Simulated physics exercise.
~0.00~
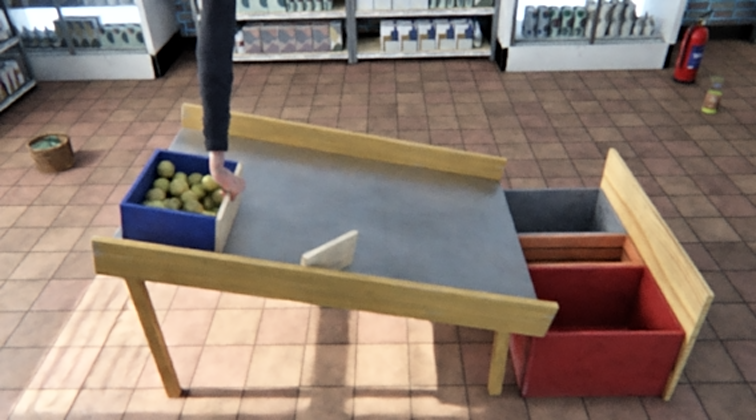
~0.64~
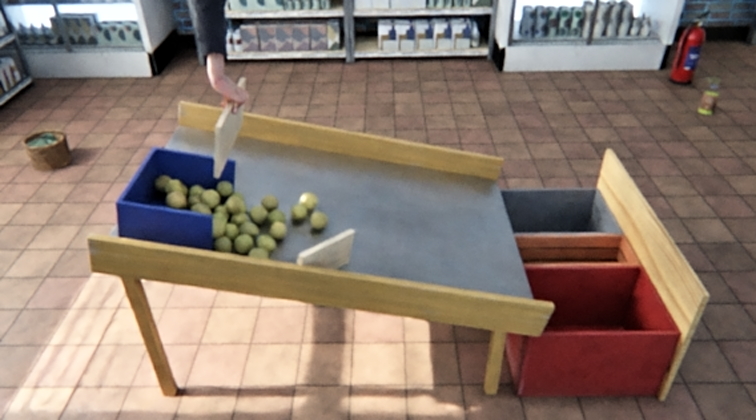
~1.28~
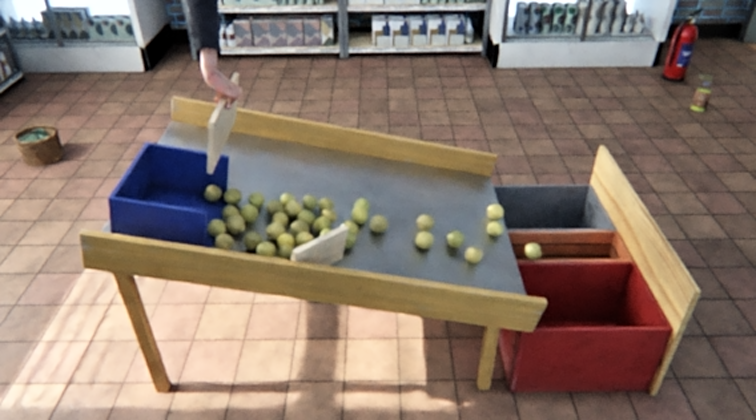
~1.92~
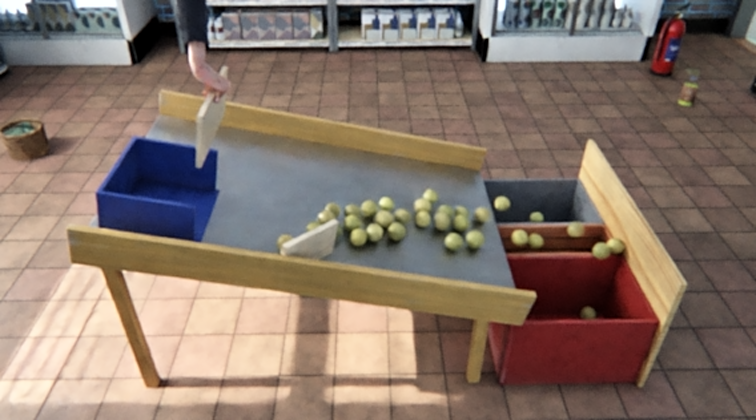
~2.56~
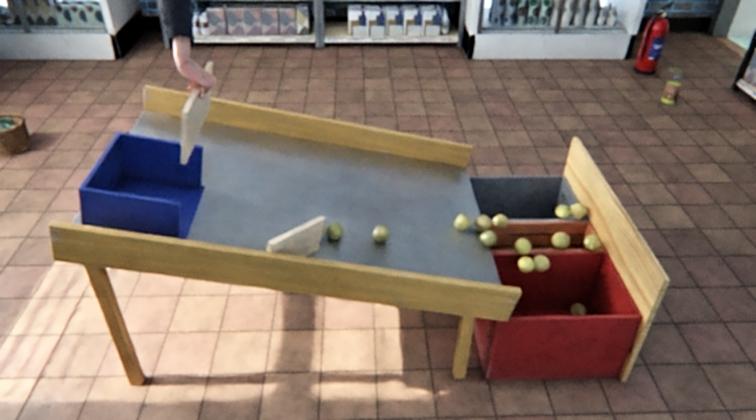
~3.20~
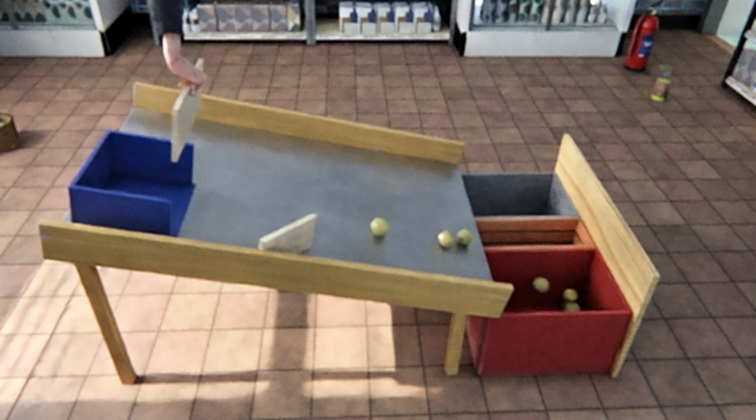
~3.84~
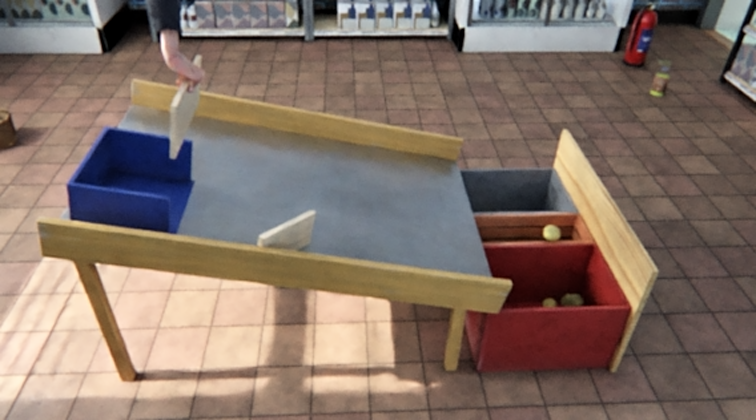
In a shop with a tiled floor, a hand lifted the gate of a blue pen, and yellowish-green apples rolled down a sloping table past an angled board, dropping among three bins until the table was empty, with a few visible in the orange and red ones.
